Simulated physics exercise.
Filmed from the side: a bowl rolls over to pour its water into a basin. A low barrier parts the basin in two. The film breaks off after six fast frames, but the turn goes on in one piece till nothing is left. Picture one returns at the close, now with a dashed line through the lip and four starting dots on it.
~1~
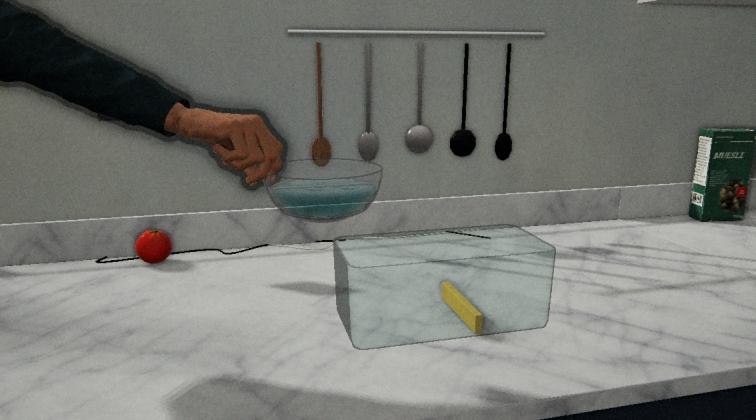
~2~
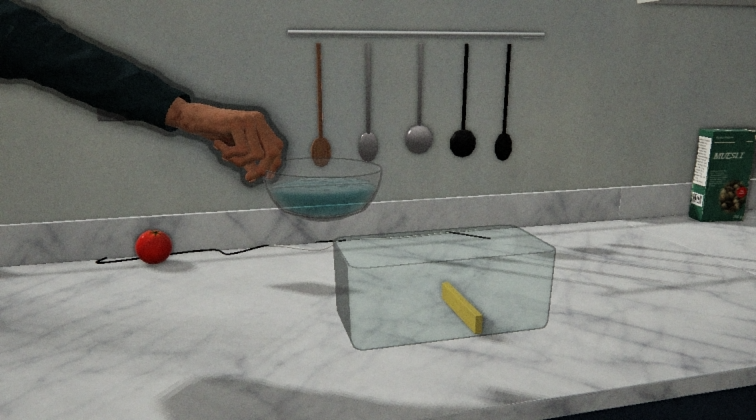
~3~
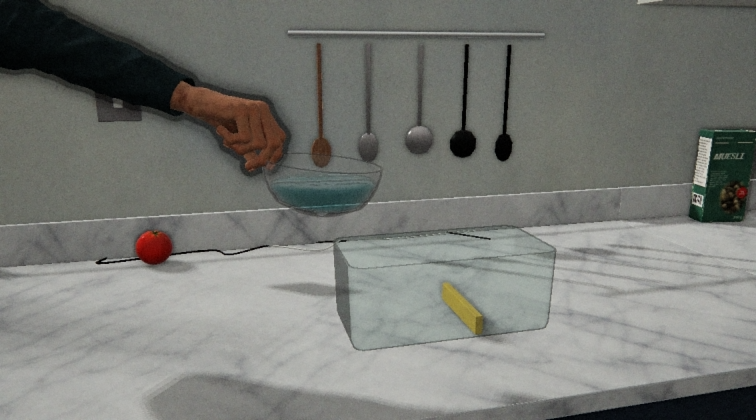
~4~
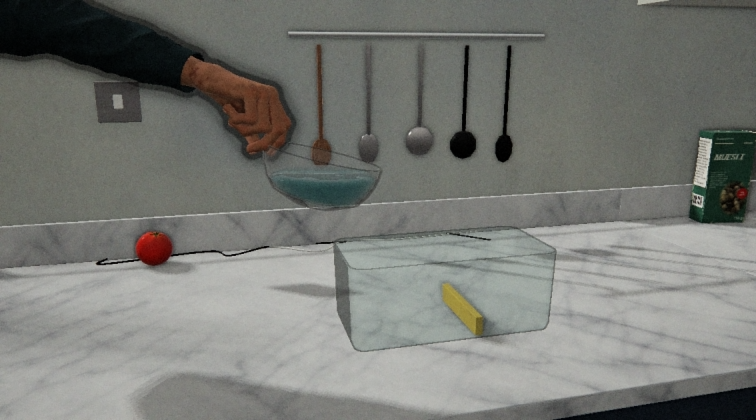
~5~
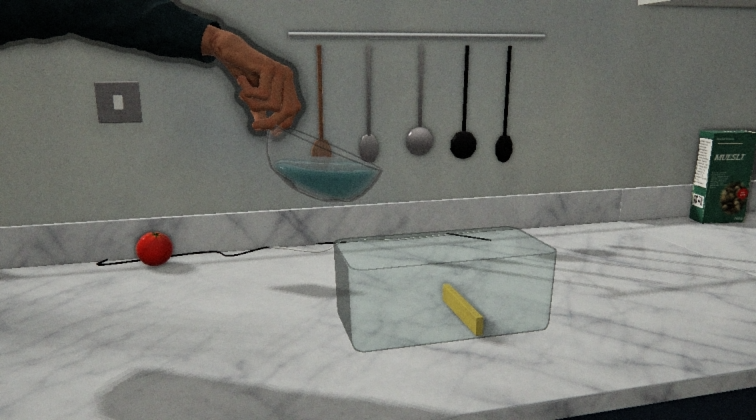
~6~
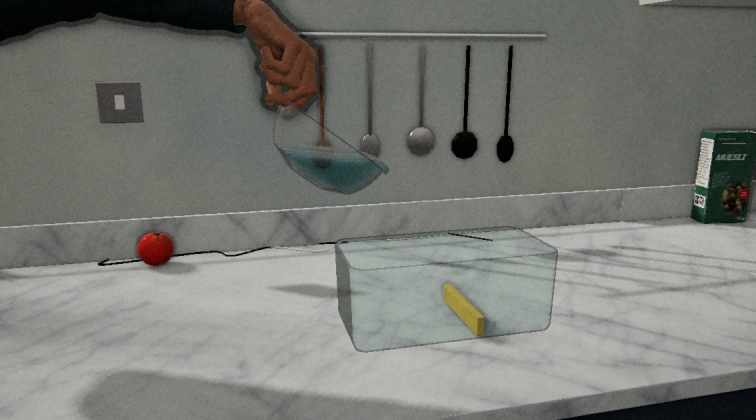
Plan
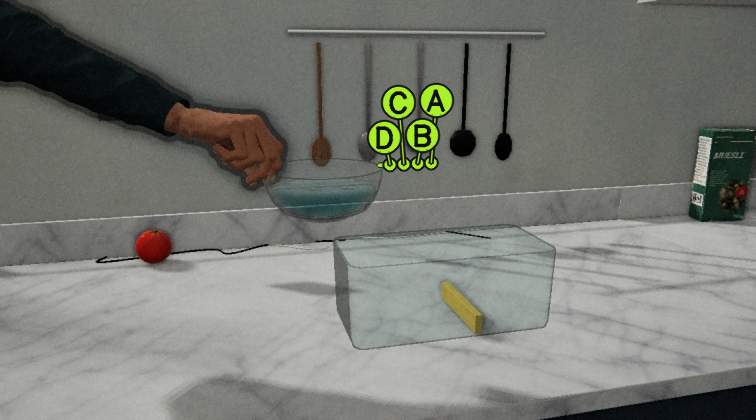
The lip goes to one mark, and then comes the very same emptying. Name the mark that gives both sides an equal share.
D beats the others.
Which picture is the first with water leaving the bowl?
Picture 6.
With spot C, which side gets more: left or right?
More ends on the right.
In lime, A at (431, 162); B at (417, 163); C at (403, 164); D at (389, 164).
For spot A, about 27 % ends left of the wall and 71 % right of it.
For spot B, about 27 % ends left of the wall and 71 % right of it.
For spot C, about 32 % ends left of the wall and 67 % right of it.
For spot D, about 47 % ends left of the wall and 51 % right of it.
